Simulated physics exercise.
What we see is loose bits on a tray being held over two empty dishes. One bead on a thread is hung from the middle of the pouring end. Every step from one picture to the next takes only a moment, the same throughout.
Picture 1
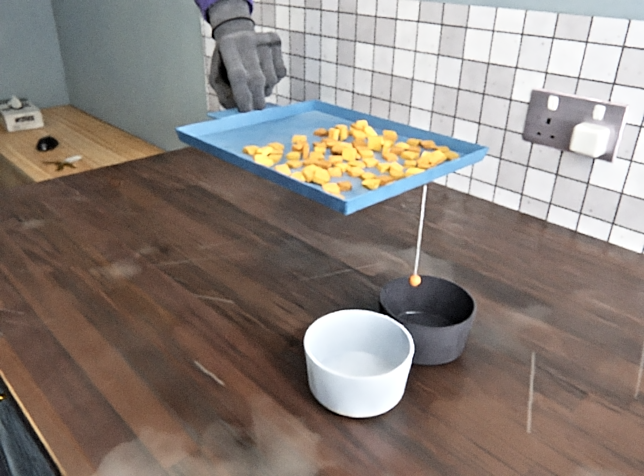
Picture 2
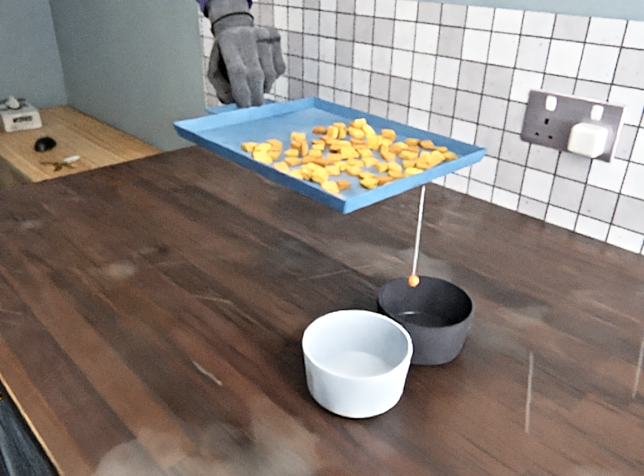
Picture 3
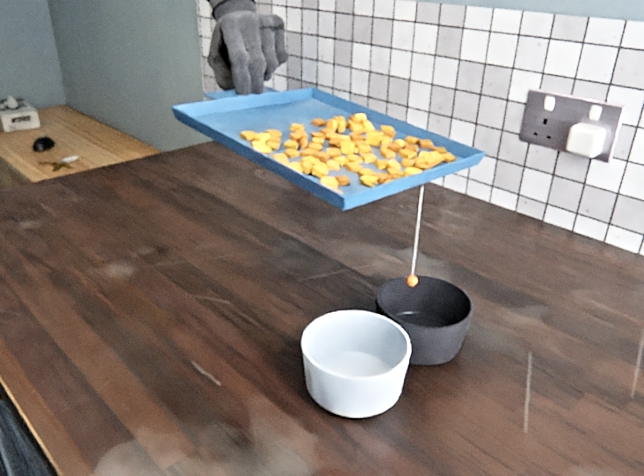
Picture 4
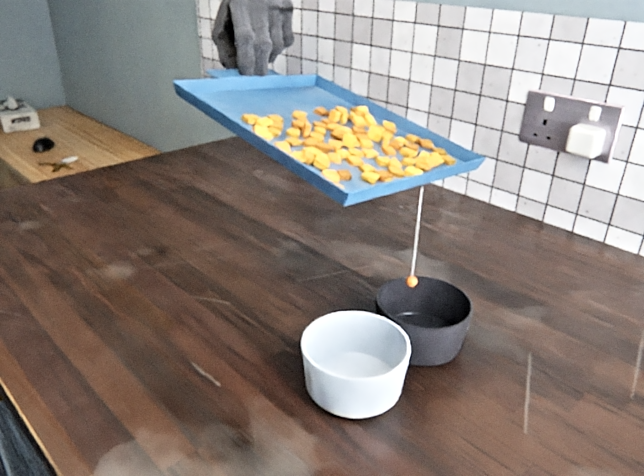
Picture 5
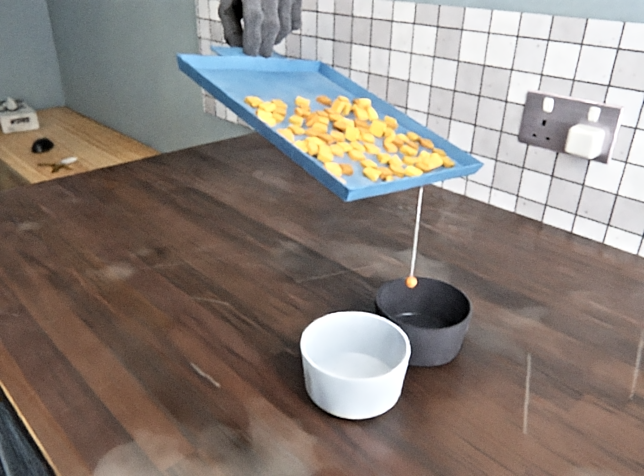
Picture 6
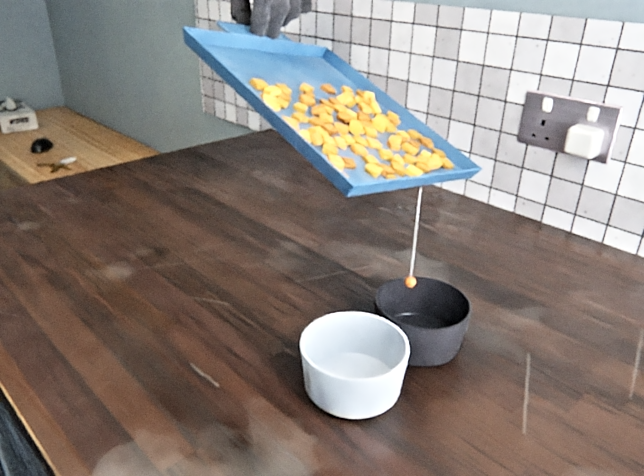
A gloved hand held a blue tray of small orange-yellow pieces above a white bowl and a black bowl, then raised the far left end, tilting the tray toward the front right.
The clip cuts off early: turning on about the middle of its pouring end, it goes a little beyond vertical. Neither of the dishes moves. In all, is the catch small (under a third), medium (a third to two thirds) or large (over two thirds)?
Small.
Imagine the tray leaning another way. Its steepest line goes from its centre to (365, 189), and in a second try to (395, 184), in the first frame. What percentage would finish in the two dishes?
In order, some 80 % and some 70 %.
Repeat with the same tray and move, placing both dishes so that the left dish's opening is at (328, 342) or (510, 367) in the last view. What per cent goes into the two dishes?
Trial 1 near 0 percent, trial 2 near 0 percent.
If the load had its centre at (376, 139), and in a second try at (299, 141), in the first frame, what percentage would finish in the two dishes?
You'd get 10 % the first time and 10 % the second.
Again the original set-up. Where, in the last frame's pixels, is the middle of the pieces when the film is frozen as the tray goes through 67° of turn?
Load centre: Approx. (427, 143).
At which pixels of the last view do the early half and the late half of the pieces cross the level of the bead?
I'd place the first part at (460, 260) and the rest at (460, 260).
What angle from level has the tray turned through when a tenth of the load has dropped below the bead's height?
Near 80 degrees.
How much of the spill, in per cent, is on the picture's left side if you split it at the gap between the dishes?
About 0 per cent.
Soon after the last picture, tray tipped steeply; nearly all on the tray; a small part in the air.
A little later, tray tipped past a quarter turn; a small part on the tray; a small part in the right dish; about half outside both; about a third in the air.
Later still, tray tipped past a quarter turn; about a quarter in the right dish; most outside both.
At rest, tray tipped past a quarter turn; none in the left dish; about a quarter in the right dish; most outside both.
